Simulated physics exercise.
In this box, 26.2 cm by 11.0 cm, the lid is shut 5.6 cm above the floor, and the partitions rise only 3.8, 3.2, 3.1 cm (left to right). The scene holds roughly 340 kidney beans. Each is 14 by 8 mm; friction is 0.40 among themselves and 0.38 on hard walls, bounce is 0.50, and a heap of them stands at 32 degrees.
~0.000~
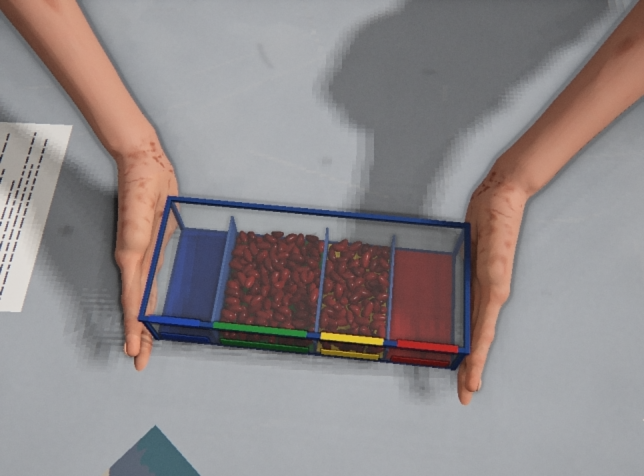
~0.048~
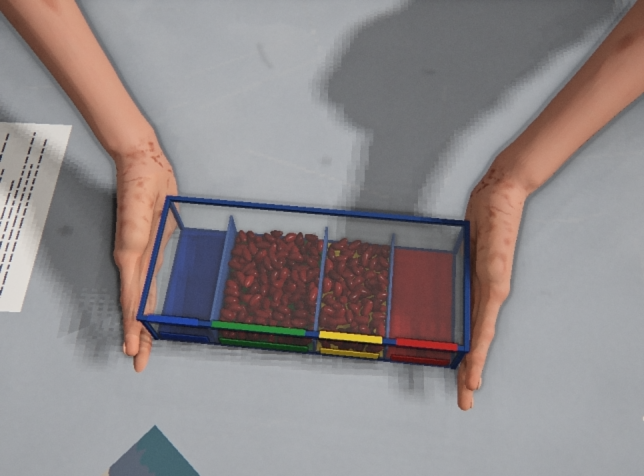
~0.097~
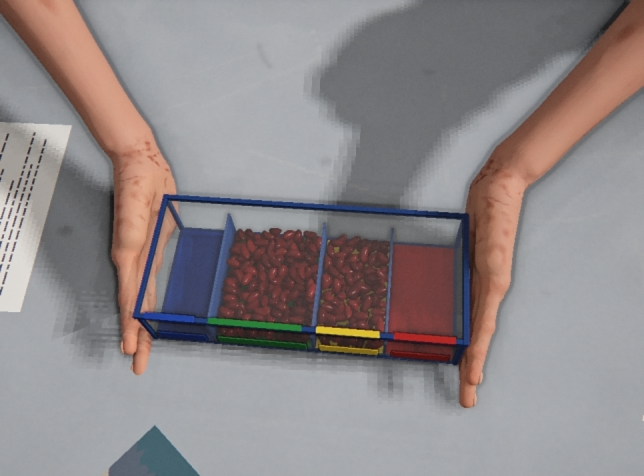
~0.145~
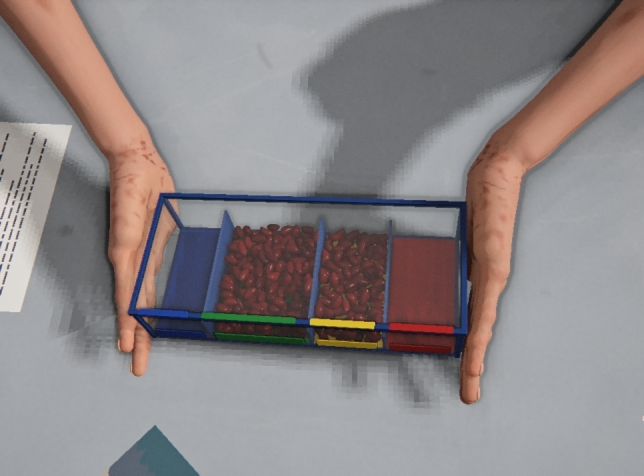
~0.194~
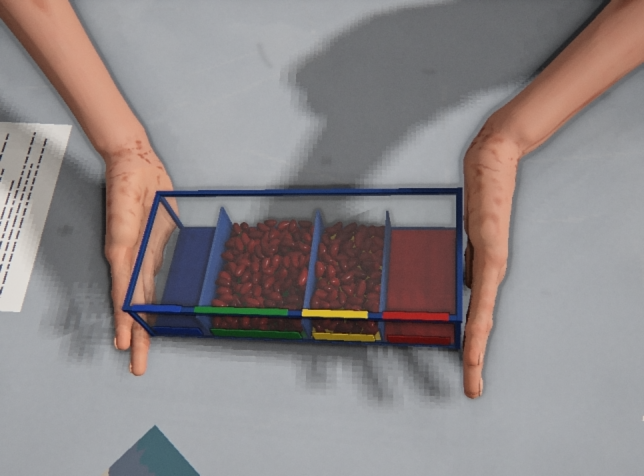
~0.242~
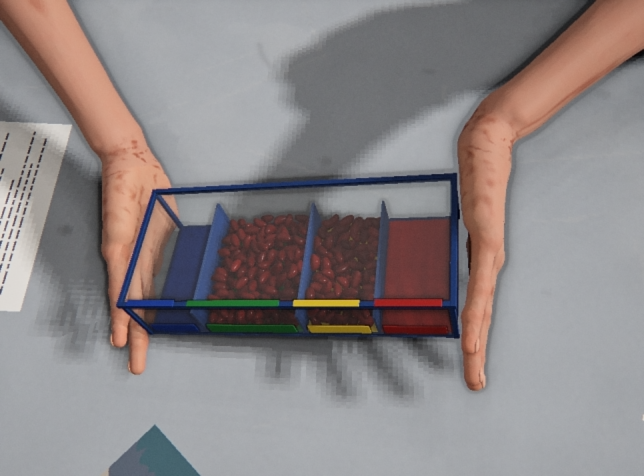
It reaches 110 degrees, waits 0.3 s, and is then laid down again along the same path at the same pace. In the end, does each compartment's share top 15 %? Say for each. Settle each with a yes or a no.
For red, no; for blue, yes; for green, yes; for yellow, no.
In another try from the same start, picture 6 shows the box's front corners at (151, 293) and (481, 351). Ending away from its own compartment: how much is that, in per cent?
Then roughly 90 per cent.
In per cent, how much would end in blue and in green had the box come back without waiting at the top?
That would leave blue with 35 percent and green with 60 percent.
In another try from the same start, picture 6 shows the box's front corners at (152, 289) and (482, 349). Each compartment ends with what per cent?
Red 85, blue 0, green 0, yellow 15.
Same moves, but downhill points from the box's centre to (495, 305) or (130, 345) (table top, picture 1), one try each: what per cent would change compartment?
90 and 60 %.
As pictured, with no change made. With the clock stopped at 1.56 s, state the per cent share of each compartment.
The split is red at 0, blue at 25, green at 65 and yellow at 10 per cent.
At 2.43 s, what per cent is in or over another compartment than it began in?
Close to 55 in a hundred.
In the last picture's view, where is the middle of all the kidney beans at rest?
After settling, the middle sits near (247, 262).
After 1.56 s, tilt 110 degrees; blue 25 %, green 65 %, yellow 10 %.
Then, at 2.43 s, tilt 57 degrees; blue 35 %, green 60 %, yellow 5 %.
After 3.31 s, tilt 0 degrees; blue 35 %, green 60 %, yellow 5 %.
By 3.7 s all is still; red 0 %, blue 35 %, green 60 %, yellow 5 %.
